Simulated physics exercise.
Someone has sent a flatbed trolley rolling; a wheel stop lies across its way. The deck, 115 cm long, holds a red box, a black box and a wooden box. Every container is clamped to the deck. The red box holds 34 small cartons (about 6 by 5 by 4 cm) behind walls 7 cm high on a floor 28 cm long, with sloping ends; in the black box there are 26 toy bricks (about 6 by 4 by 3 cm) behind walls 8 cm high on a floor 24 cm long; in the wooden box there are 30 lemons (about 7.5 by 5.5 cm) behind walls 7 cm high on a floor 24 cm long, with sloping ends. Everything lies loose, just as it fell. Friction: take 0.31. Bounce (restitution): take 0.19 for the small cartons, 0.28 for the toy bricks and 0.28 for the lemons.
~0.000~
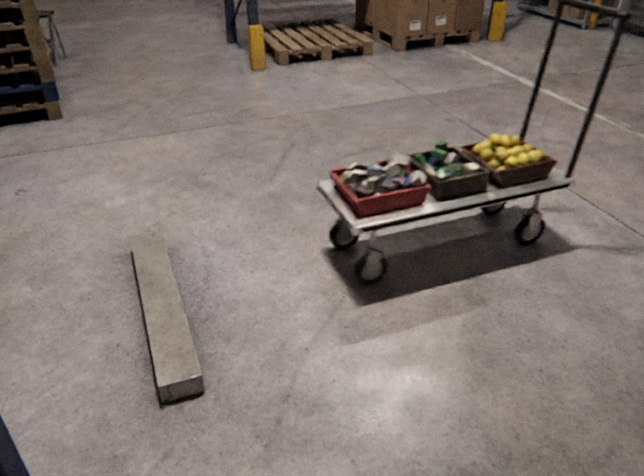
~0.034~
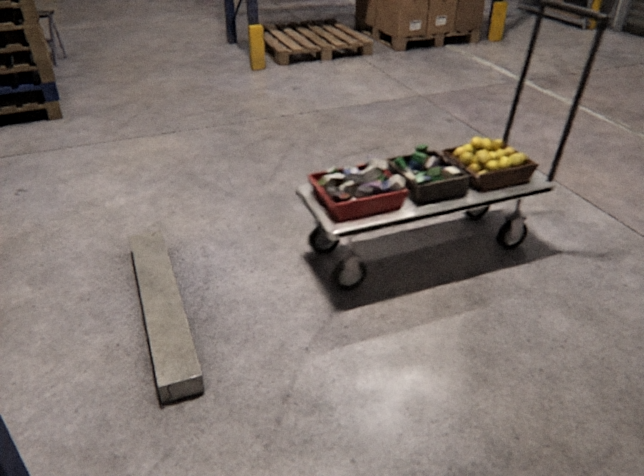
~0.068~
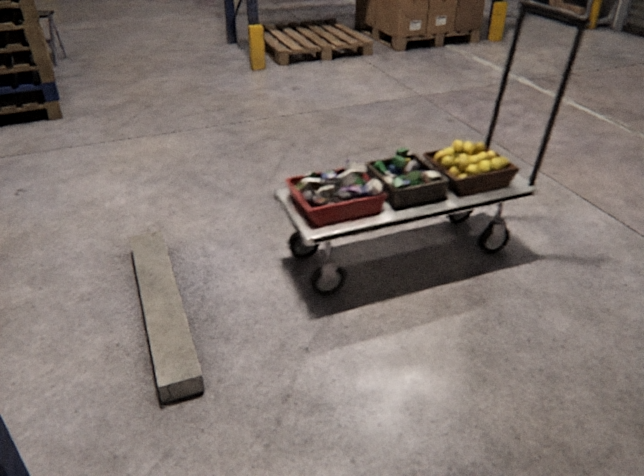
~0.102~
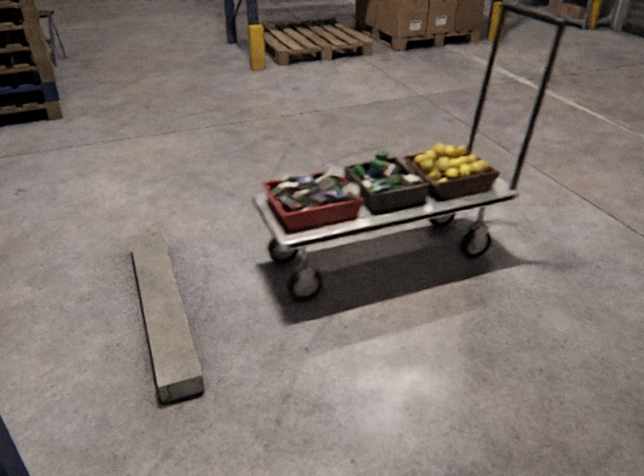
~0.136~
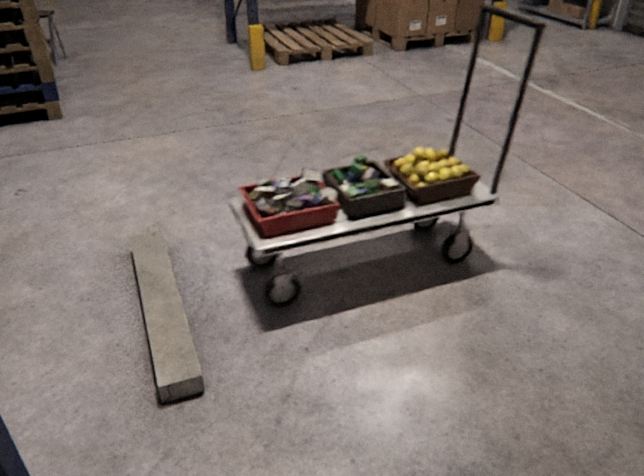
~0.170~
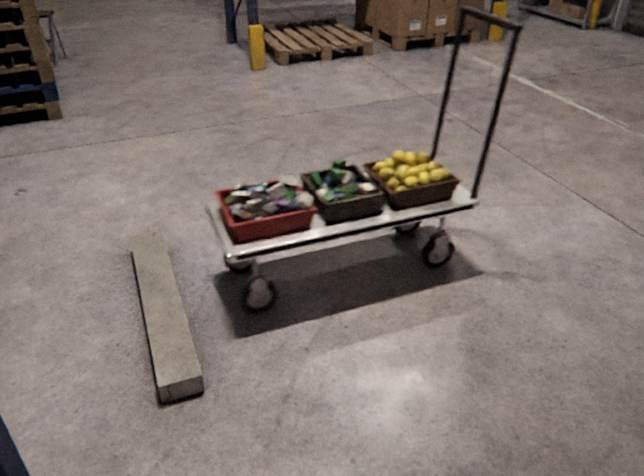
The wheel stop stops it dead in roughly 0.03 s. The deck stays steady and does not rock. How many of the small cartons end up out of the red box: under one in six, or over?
Over one in six.
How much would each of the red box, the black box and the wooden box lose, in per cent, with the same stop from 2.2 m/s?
Then the red box sheds 20 per cent of its load, the black box 0 per cent, and the wooden box 30 per cent.
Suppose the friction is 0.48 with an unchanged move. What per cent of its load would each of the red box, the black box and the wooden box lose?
You'd see red box shed 40 percent, black box shed 20 percent, and wooden box shed 40 percent.
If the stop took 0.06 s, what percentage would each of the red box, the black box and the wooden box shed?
You'd end up with red box at 30 %, black box at 0 % and wooden box at 40 %.
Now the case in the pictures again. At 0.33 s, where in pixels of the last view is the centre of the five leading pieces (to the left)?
Somewhere near pixel (165, 212) of the last view.
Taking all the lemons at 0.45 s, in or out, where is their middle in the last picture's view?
Close to (340, 185).
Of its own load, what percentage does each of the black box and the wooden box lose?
Load lost - black box: 20 %; wooden box: 40 %.
After 0.23 s, contact.
After 0.33 s, red box 32 in, 2 out, black box 24 in, 2 out and wooden box 24 in, 6 out.
After 0.45 s, red box 27 in, 7 out, black box 21 in, 5 out and wooden box 20 in, 10 out.
After 0.68 s, red box 22 in, 12 out, black box 21 in, 5 out and wooden box 18 in, 12 out.
When it is over (at 1.18 s), red box 22 in, 12 out, black box 21 in, 5 out and wooden box 18 in, 12 out. Asked share, 12 of 34, 35 per cent.
